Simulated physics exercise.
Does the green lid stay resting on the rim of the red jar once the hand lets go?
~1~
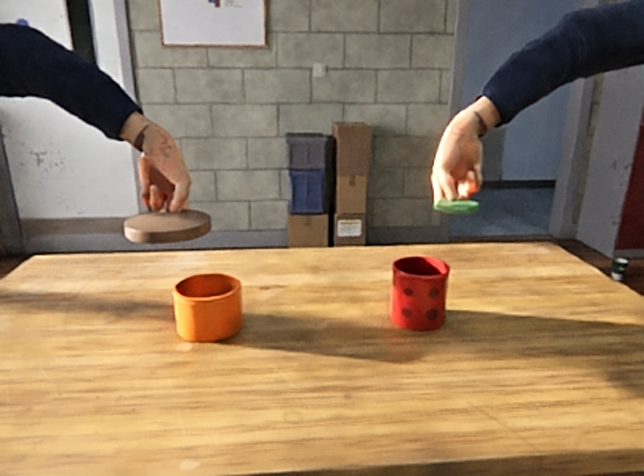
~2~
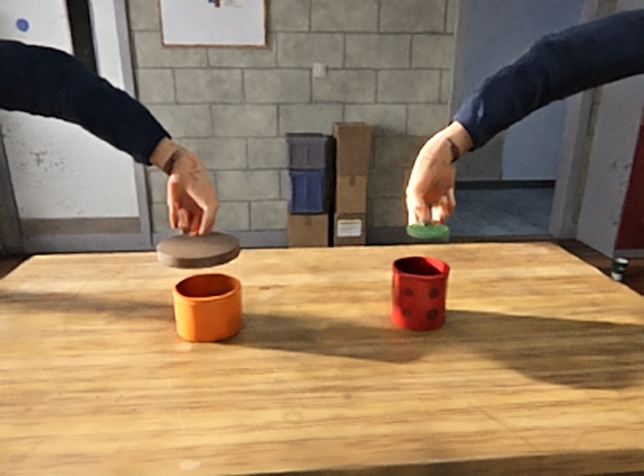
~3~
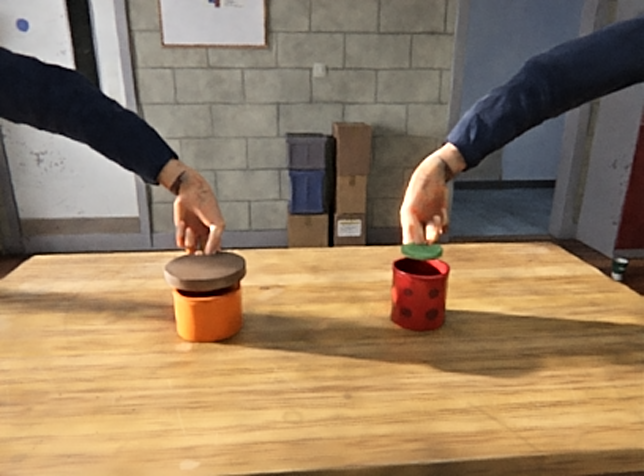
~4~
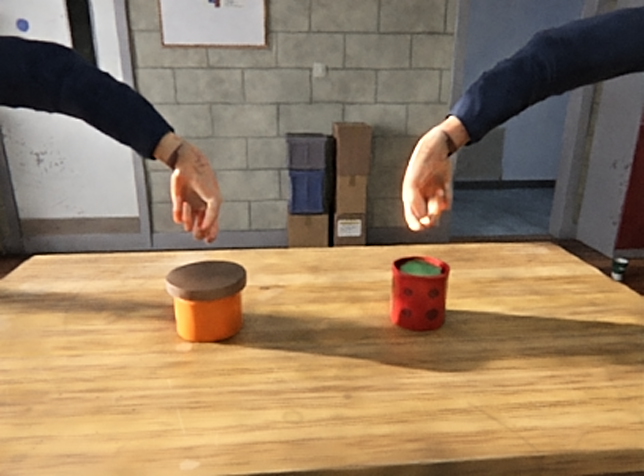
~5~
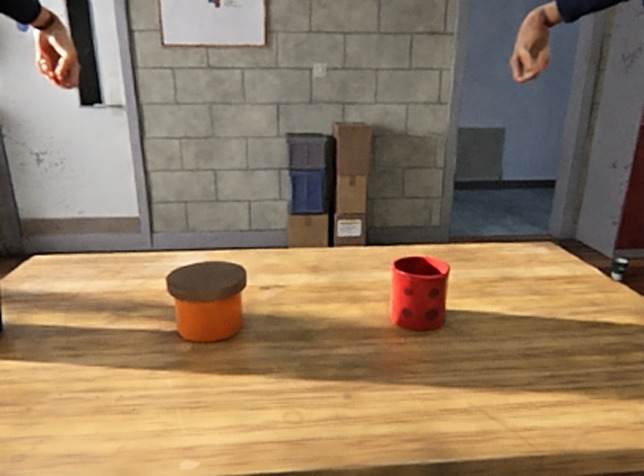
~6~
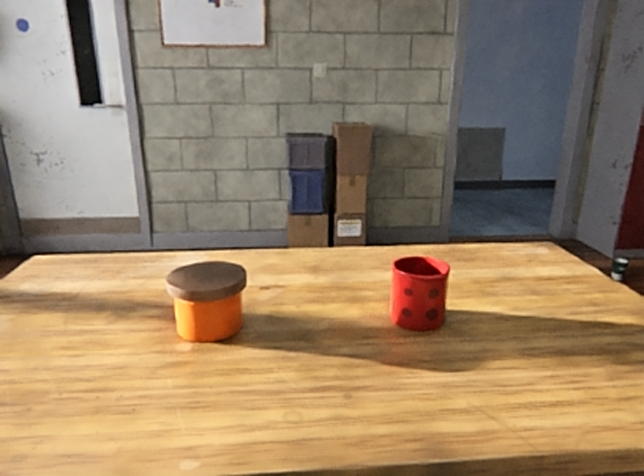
No, the green lid drops down inside the red jar, while the brown disc rests on the rim of the orange one.
